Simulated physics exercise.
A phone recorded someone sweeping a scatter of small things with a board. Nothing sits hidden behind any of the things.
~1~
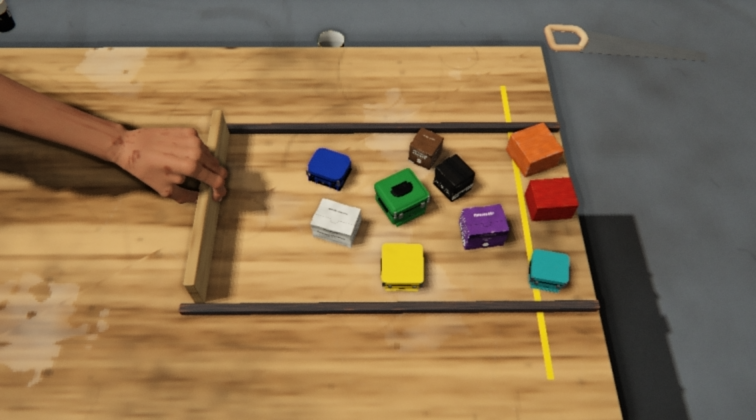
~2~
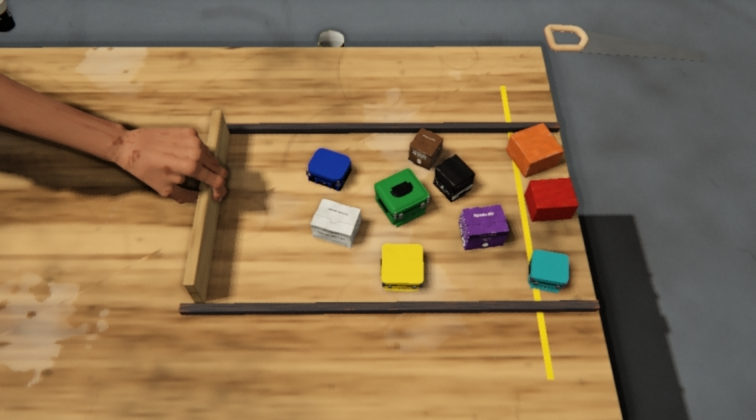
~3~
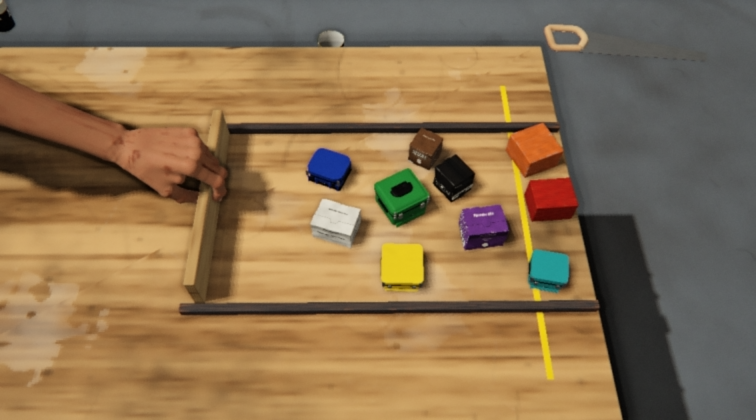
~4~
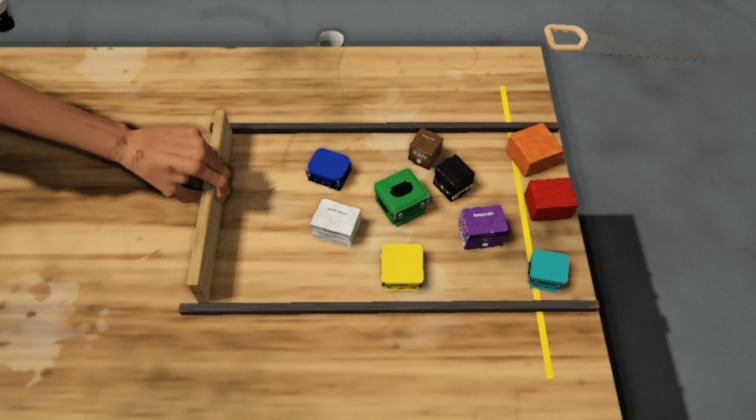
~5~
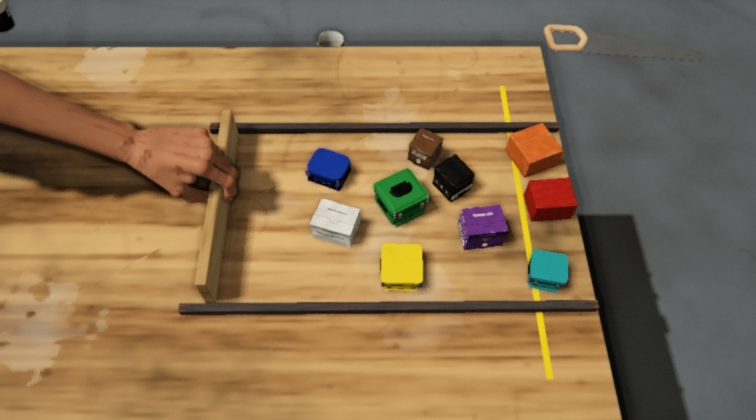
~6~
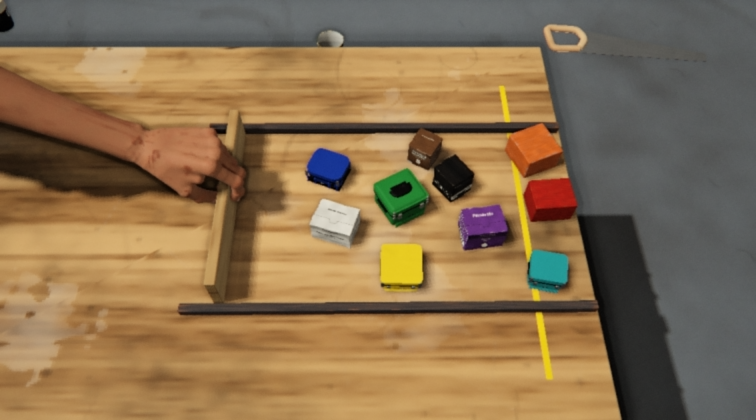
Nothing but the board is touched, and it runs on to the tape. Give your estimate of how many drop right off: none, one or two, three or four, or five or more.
My estimate: Three or four.
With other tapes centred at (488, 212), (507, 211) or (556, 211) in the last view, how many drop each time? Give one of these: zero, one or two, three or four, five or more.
First zero, then one or two, then five or more.
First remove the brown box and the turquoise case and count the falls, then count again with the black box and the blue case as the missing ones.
3 in the first case and 2 in the second.
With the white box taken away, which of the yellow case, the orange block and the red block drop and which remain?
In that case the yellow case stays where it is, the orange block goes off the edge, the red block goes off the edge.
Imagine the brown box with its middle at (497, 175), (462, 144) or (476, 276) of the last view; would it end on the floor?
Results in order - down; still up; still up.
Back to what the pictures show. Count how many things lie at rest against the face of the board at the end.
Contact count: 4.
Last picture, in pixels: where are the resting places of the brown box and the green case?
First object: (526, 136); second object: (556, 197).
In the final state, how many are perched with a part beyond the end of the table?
3.
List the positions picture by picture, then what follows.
In the first frame, red block (551, 200); orange block (534, 150); turquoise case (547, 271); board (209, 201); tape (523, 211).
In the second frame, orange block (534, 150); black box (454, 178).
In the third frame, turquoise case (547, 271); purple box (483, 227).
In the fourth frame, red block (551, 199); green case (401, 197).
In the fifth frame, orange block (534, 150); brown box (425, 149).
In the sixth frame, red block (550, 200); orange block (533, 151); turquoise case (546, 272); board (227, 201); tape (522, 211).
A little later, none off yet; red block at rest near (550, 200); orange block at rest near (533, 151); turquoise case at rest near (546, 272).
Next, none off yet; red block shifted a little near (569, 203); orange block shifted a little near (550, 148); turquoise case at rest near (547, 272).
When it is over, the number that fall off is three or four; down, purple box, orange block and red block.
